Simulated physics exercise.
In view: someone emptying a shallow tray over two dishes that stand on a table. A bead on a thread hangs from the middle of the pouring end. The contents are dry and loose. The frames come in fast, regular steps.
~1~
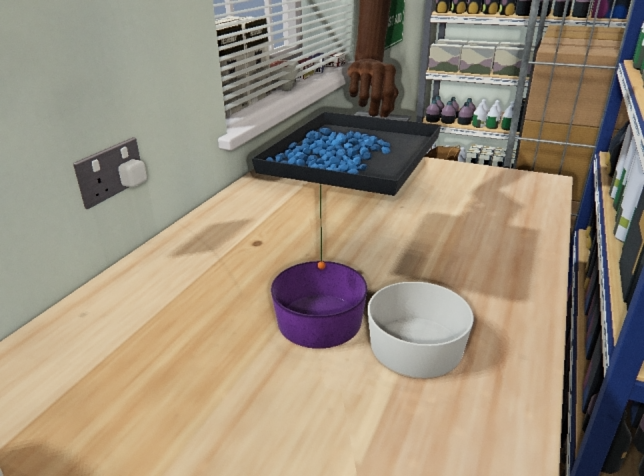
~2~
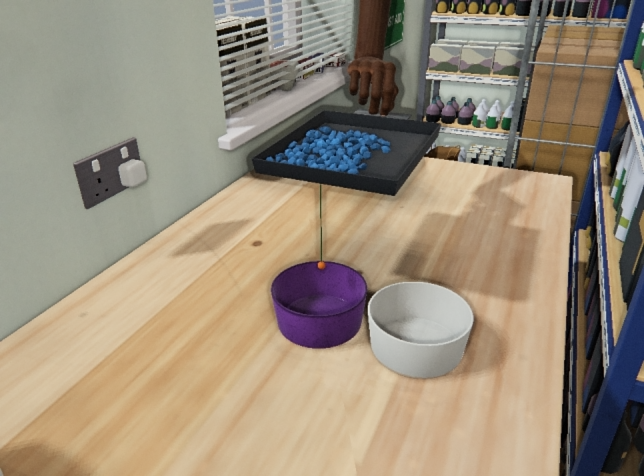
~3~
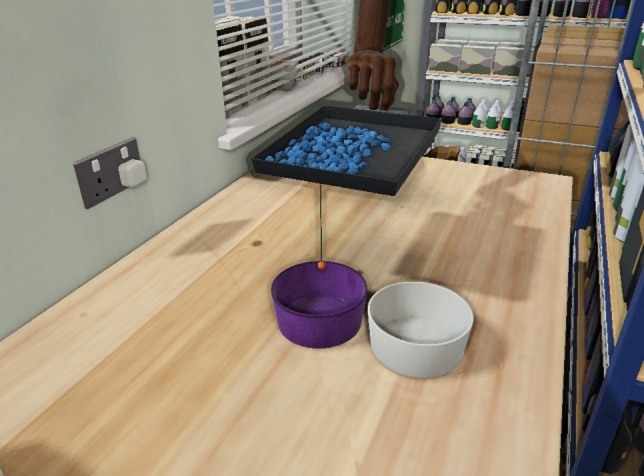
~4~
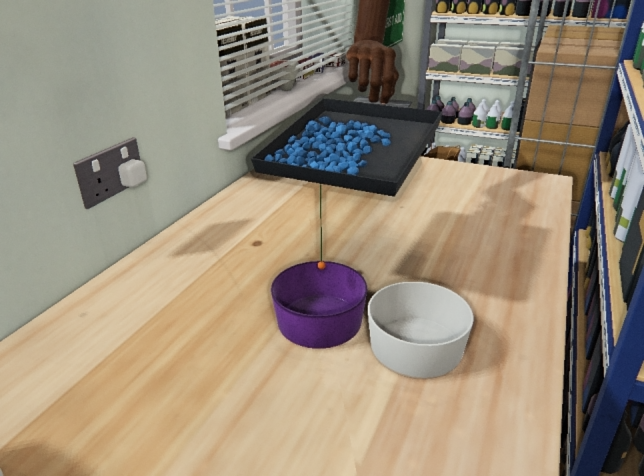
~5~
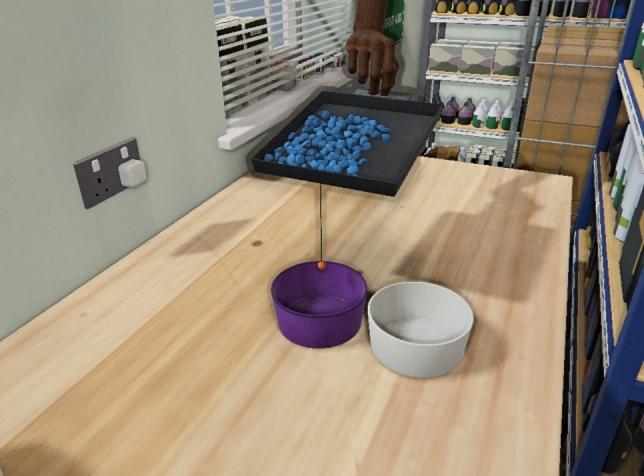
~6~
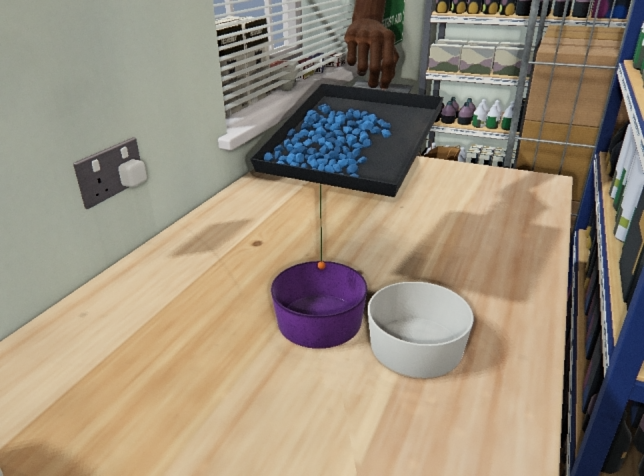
Black tray of loose blue stones tilting slightly toward the viewer above a purple dish and a white dish, dark hand behind it.
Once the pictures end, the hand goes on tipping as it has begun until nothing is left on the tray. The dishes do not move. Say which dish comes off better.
The left one ends fuller.
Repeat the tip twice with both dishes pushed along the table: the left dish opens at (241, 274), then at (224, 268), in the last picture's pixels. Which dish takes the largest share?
First the right dish, then right.
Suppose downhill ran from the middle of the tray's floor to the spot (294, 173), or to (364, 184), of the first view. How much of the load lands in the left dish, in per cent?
The first gives 10 %, the second 40 %.
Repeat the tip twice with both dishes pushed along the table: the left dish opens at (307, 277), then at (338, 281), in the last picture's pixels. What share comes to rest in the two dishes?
The first gives 60 %, the second 40 %.
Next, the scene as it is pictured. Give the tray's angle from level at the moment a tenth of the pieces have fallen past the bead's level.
Around 85° of tilt.
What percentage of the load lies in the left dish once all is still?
Near 60 %.
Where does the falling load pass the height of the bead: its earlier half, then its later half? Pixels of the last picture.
Early half (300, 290), late half (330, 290).
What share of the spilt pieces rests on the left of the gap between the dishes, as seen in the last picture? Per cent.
Some 100 per cent.
Just after the last frame, tray tipped steeply; every one on the tray.
A moment on, tray tipped right over; roughly half on the tray; roughly a quarter in the left dish; about a tenth outside both; about a tenth in the air.
Further on, tray tipped past a quarter turn; about a tenth in the right dish; roughly half in the left dish; roughly a third outside both.
When it is over, tray tipped past a quarter turn; about a tenth in the right dish; roughly half in the left dish; roughly a third outside both.
